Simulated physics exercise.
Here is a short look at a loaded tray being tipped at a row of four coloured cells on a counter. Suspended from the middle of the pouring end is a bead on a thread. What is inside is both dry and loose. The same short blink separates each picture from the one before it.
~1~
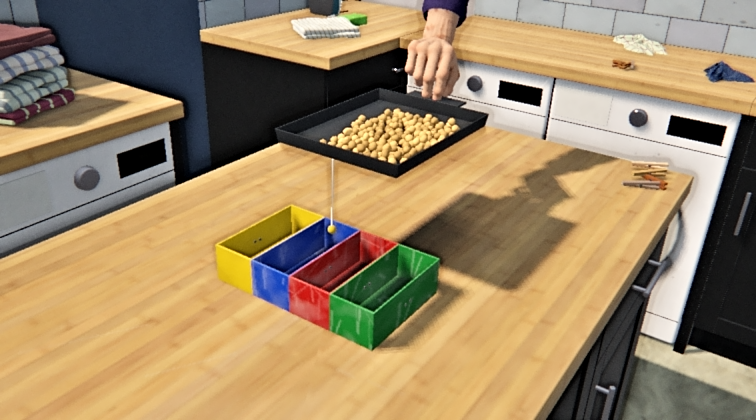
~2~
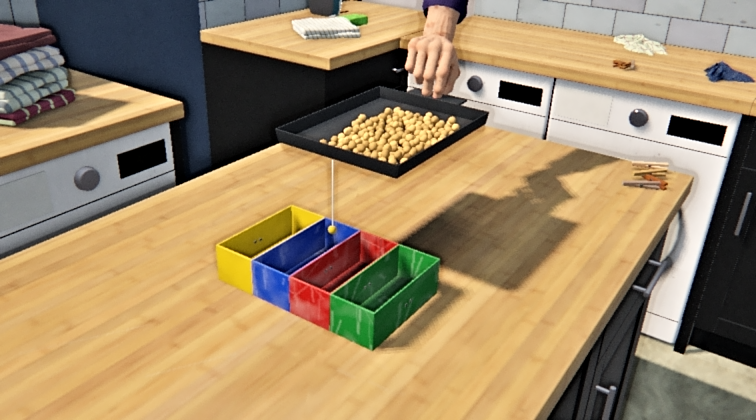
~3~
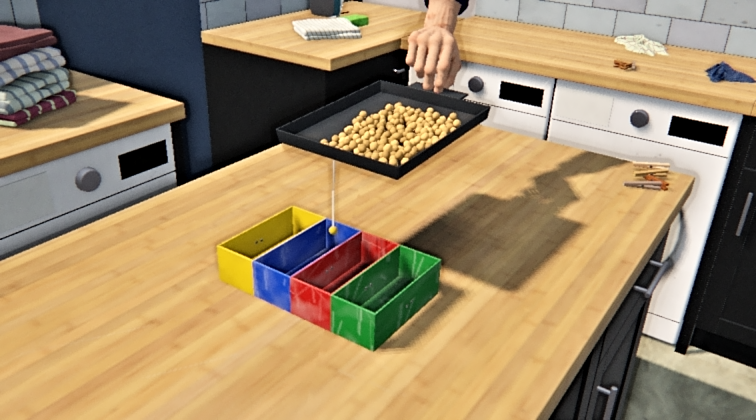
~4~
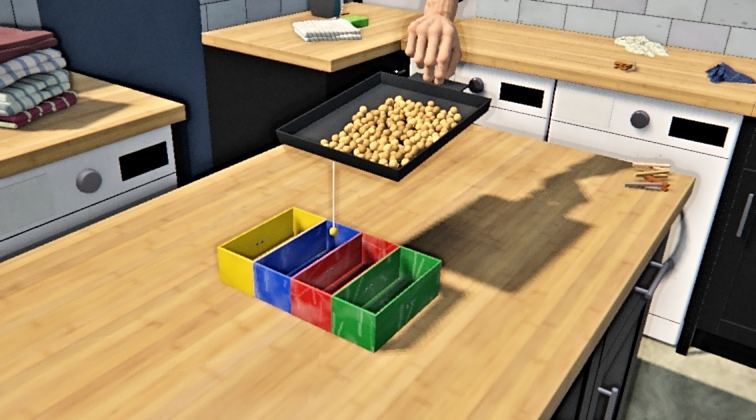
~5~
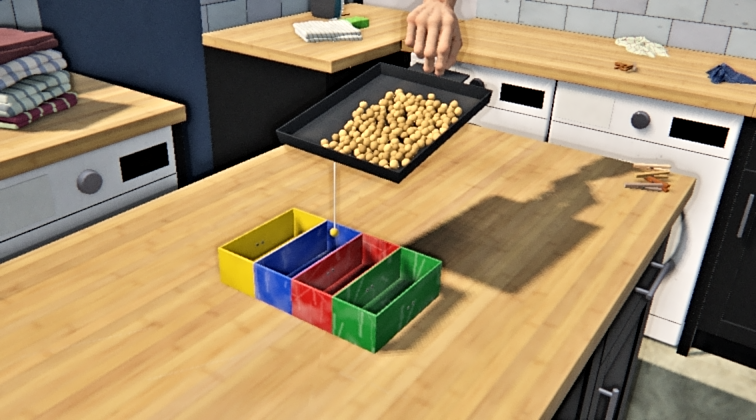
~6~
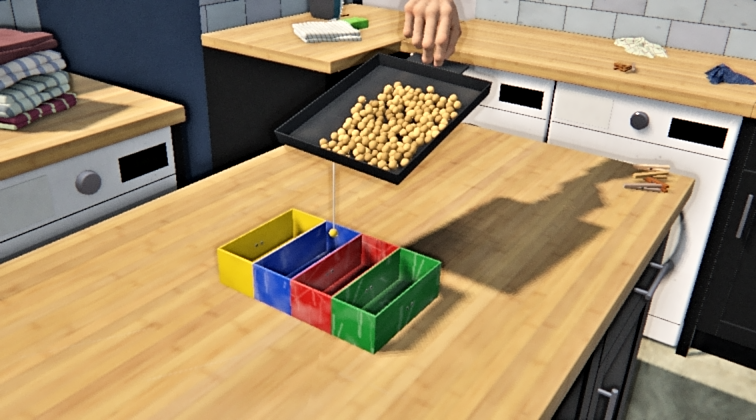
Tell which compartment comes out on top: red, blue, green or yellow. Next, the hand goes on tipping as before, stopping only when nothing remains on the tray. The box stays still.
It is red that comes out on top.
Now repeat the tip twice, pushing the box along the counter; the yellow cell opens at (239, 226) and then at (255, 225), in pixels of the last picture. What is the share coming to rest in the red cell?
Some 20 percent in the first case, 20 percent in the second.
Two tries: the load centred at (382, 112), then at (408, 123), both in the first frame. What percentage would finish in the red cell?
Roughly 40 per cent, then roughly 40 per cent.
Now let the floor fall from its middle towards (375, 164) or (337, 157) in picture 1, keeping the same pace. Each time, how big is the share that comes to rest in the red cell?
In order: About 40, then 40 percent.
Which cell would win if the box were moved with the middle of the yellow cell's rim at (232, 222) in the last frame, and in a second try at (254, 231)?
That green cell, then that green cell.
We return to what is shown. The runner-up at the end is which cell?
Second is green.
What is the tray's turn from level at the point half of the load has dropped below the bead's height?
Roughly 110 degrees at that moment.
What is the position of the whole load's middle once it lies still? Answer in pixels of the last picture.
Close to (338, 304), more or less.
Shortly afterwards, tray tipped steeply; all but a few on the tray; only a few falling or outside the box.
Next, tray tipped right over; all but a few on the tray; only a few in the green cell; only a few in the red cell; only a few in the blue cell; only a few falling or outside the box.
Some moments later, tray tipped past a quarter turn; near half in the red cell; near a third in the green cell; a little in the blue cell; only a few in the yellow cell; only a few falling or outside the box.
In the end, tray tipped past a quarter turn; near half in the red cell; near a third in the green cell; a little in the blue cell; only a few in the yellow cell; only a few outside the box.
